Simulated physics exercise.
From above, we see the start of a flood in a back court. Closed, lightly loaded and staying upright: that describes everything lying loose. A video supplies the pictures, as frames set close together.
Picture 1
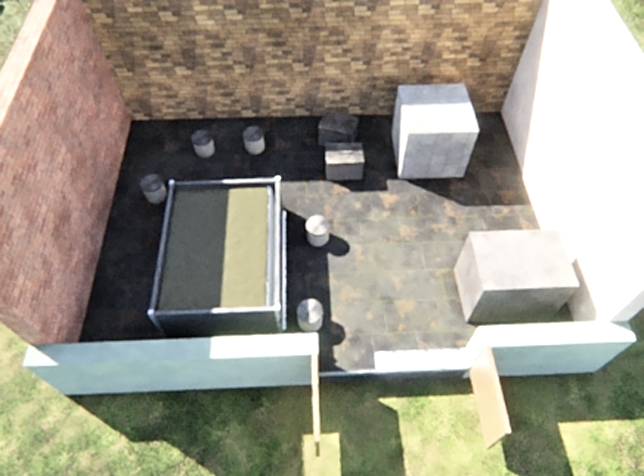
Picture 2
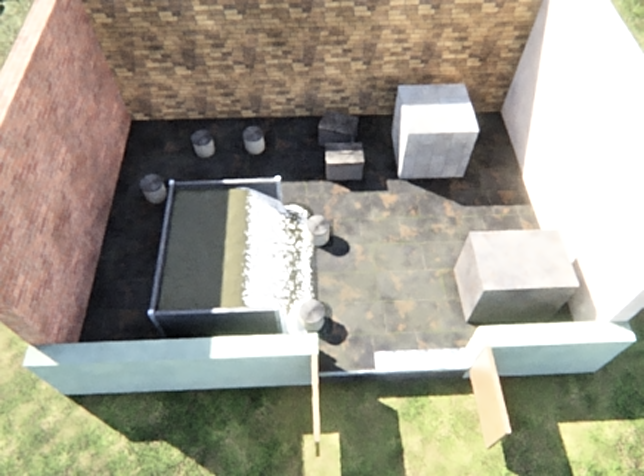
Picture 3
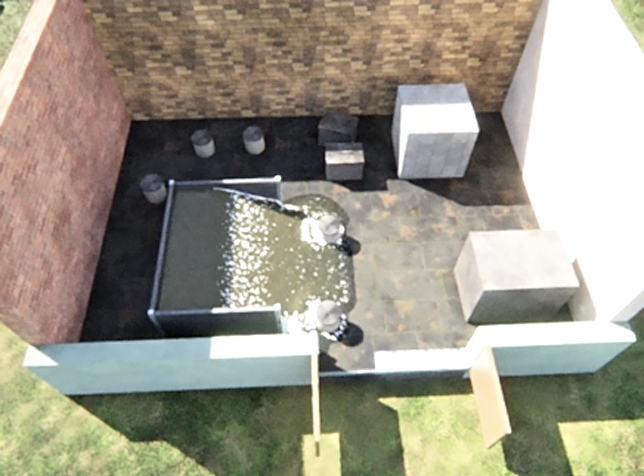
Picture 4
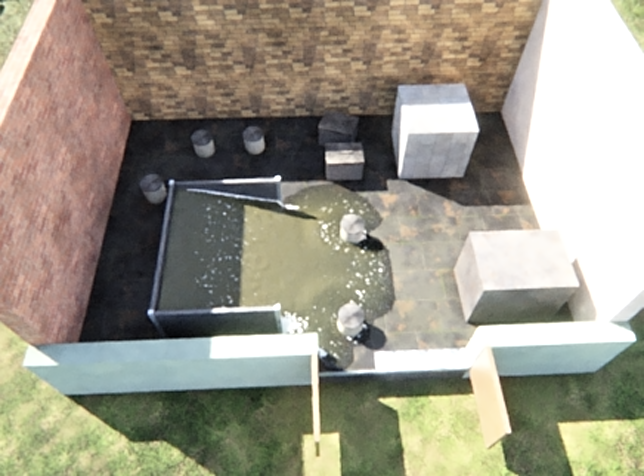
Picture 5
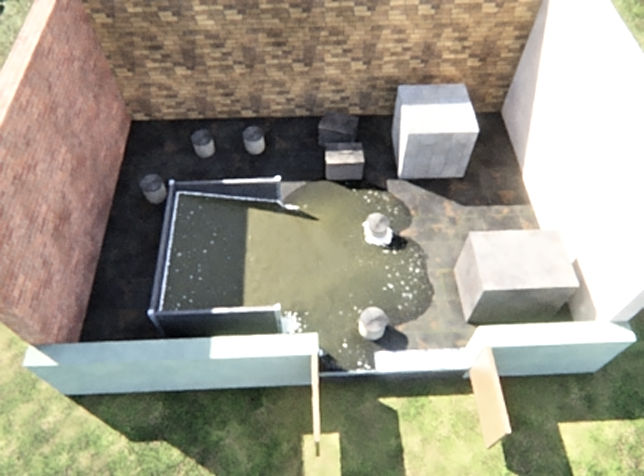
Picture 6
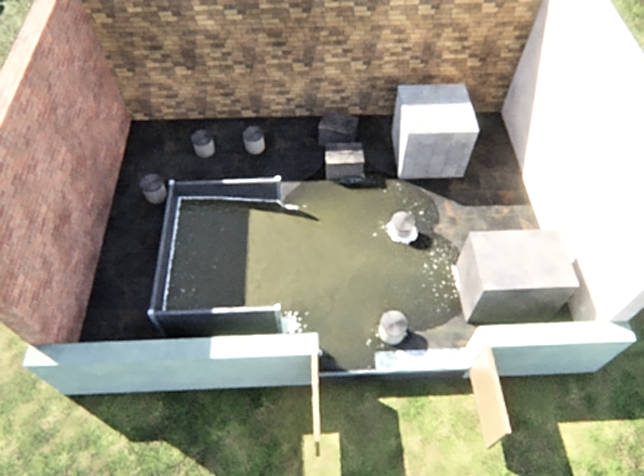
Murky water bursts from the right side of a rectangular tank and spreads across the walled court's paved floor, pushing two small grey pails rightward while the three pails behind the tank and the pale blocks stay in place.
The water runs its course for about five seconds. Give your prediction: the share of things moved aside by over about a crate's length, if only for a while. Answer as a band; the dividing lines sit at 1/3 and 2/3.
1/3 to 2/3.
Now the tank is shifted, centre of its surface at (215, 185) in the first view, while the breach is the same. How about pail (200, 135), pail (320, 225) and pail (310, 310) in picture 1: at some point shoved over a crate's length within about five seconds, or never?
Results in order: Never that far / made it that far / never that far.
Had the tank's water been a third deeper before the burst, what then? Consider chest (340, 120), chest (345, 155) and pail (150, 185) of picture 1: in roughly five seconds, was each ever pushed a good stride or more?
Taking them as listed - the full distance for the first, the full distance for the second, a shorter distance for the third.
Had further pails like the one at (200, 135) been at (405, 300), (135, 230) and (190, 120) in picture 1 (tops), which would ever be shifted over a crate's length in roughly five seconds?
Sequence: Travels that far, doesn't go far, doesn't go far.
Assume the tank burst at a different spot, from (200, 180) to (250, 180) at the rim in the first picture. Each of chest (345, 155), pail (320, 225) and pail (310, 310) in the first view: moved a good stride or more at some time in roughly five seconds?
Well, in order they come out as over the mark, below the mark and below the mark.
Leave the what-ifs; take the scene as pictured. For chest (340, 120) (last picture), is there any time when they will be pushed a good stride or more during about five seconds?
For this one it's over that mark.
A moment on, 2 of 7 are well off their spots; 0 afloat.
Next, 2 of 7 are well off their spots; 2 afloat.
Later, 2 of 7 are well off their spots; 2 afloat.
In the end, 3 of 7 are well off their spots, and 3 have been at some point; 3 afloat.
